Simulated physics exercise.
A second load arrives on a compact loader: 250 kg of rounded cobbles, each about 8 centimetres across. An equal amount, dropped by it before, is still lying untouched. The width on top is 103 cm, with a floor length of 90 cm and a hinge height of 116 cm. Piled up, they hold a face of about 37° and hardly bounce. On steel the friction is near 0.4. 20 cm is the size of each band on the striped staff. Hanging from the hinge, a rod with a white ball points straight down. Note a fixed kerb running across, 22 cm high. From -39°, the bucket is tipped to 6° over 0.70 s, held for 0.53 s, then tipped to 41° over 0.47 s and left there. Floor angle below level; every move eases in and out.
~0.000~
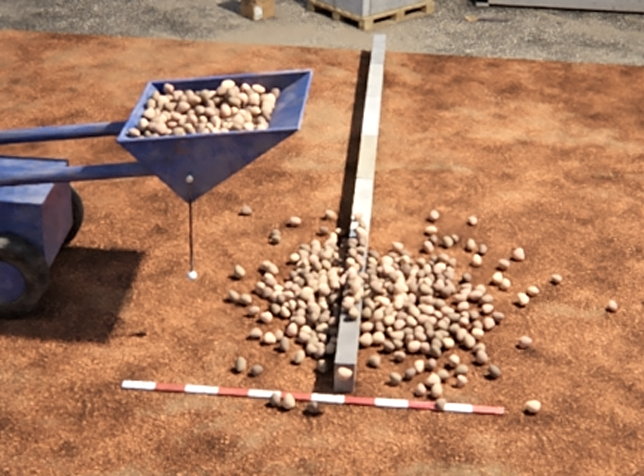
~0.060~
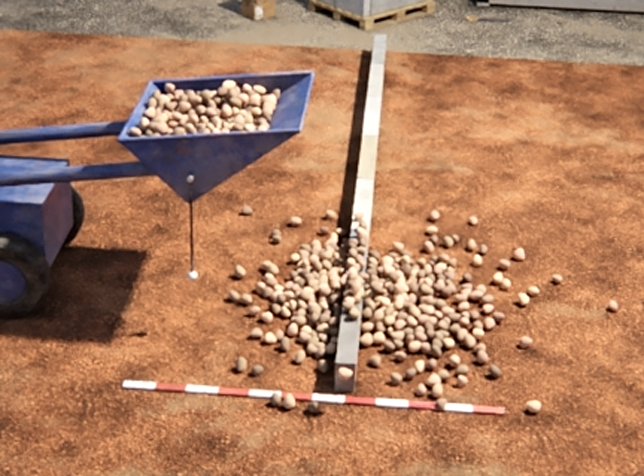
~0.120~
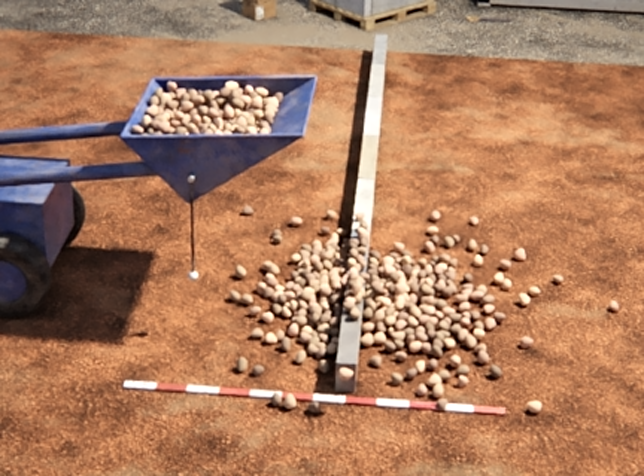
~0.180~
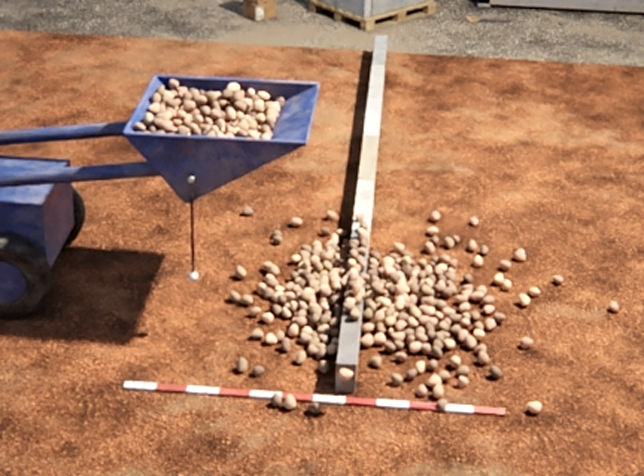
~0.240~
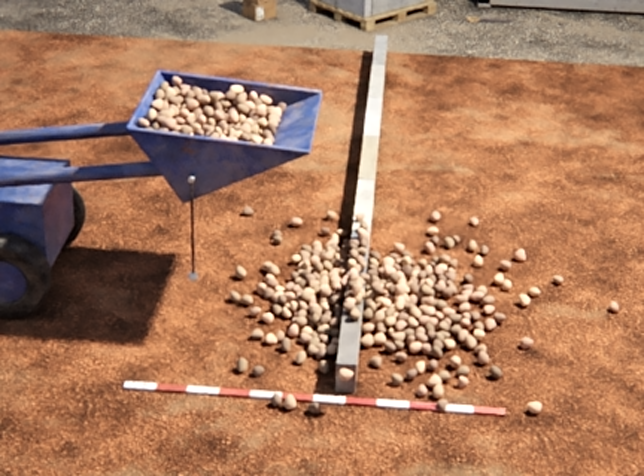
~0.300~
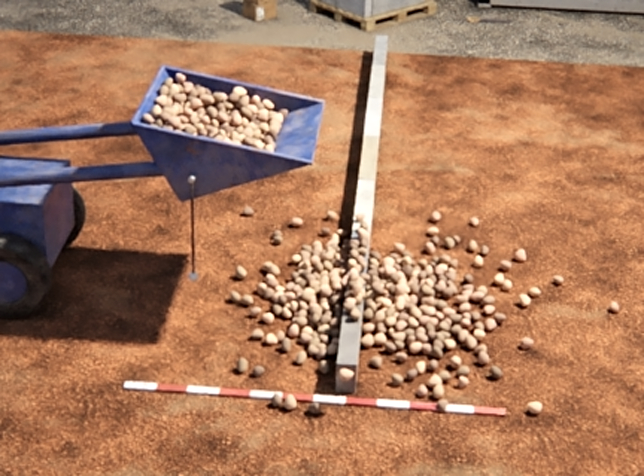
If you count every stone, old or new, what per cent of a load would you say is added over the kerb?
I would say about 6 per cent.
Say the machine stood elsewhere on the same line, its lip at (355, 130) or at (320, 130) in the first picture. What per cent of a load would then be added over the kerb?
Case one about 70 %, case two about 25 %.
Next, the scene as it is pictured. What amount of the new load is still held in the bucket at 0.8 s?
Close to 100 per cent of the load.
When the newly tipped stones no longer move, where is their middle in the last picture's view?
Middle: Approx. (309, 285) px.
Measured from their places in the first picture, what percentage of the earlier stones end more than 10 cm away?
I'd say roughly 5 per cent of them.
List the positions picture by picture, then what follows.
In the first picture, lip at (299, 129), floor tilted -39°, highest stones at (224, 98). The earlier load is highest near (353, 275), 29 cm above ground level, 51 % on this side of the kerb, 49 % over the kerb.
In the second picture, lip at (300, 130), floor tilted -38°, highest stones at (225, 99); the stones move at 0.1 m/s on average.
In the third picture, lip at (303, 135), floor tilted -35°, highest stones at (209, 98); the stones move at 0.2 m/s on average.
In the fourth picture, lip at (306, 143), floor tilted -32°, highest stones at (194, 99); the stones move at 0.3 m/s on average.
In the fifth picture, the bucket is at -27°, its lip at (309, 152); the top of the load is at (180, 97); the stones move at 0.3 m/s on average.
In the sixth picture, lip at (312, 163), floor tilted -21°, highest stones at (184, 95); the stones move at 0.3 m/s on average.
After 0.5 s the floor is at -1°; in per cent of one load, 100 in the bucket, 51 on this side of the kerb, 49 over the kerb; the foremost stones are at (559, 308).
After 0.8 s the floor is at 6°; in per cent of one load, 100 in the bucket, 51 on this side of the kerb, 49 over the kerb; the foremost stones are at (559, 308).
After 2.2 s the floor is at 41°; in per cent of one load, 17 in the bucket, 133 on this side of the kerb, 50 over the kerb; the foremost stones are at (559, 308).
After 4.6 s the floor is at 41°; in per cent of one load, 0 in the bucket, 145 on this side of the kerb, 55 over the kerb; the foremost stones are at (559, 308). Net gain over the kerb, 6.
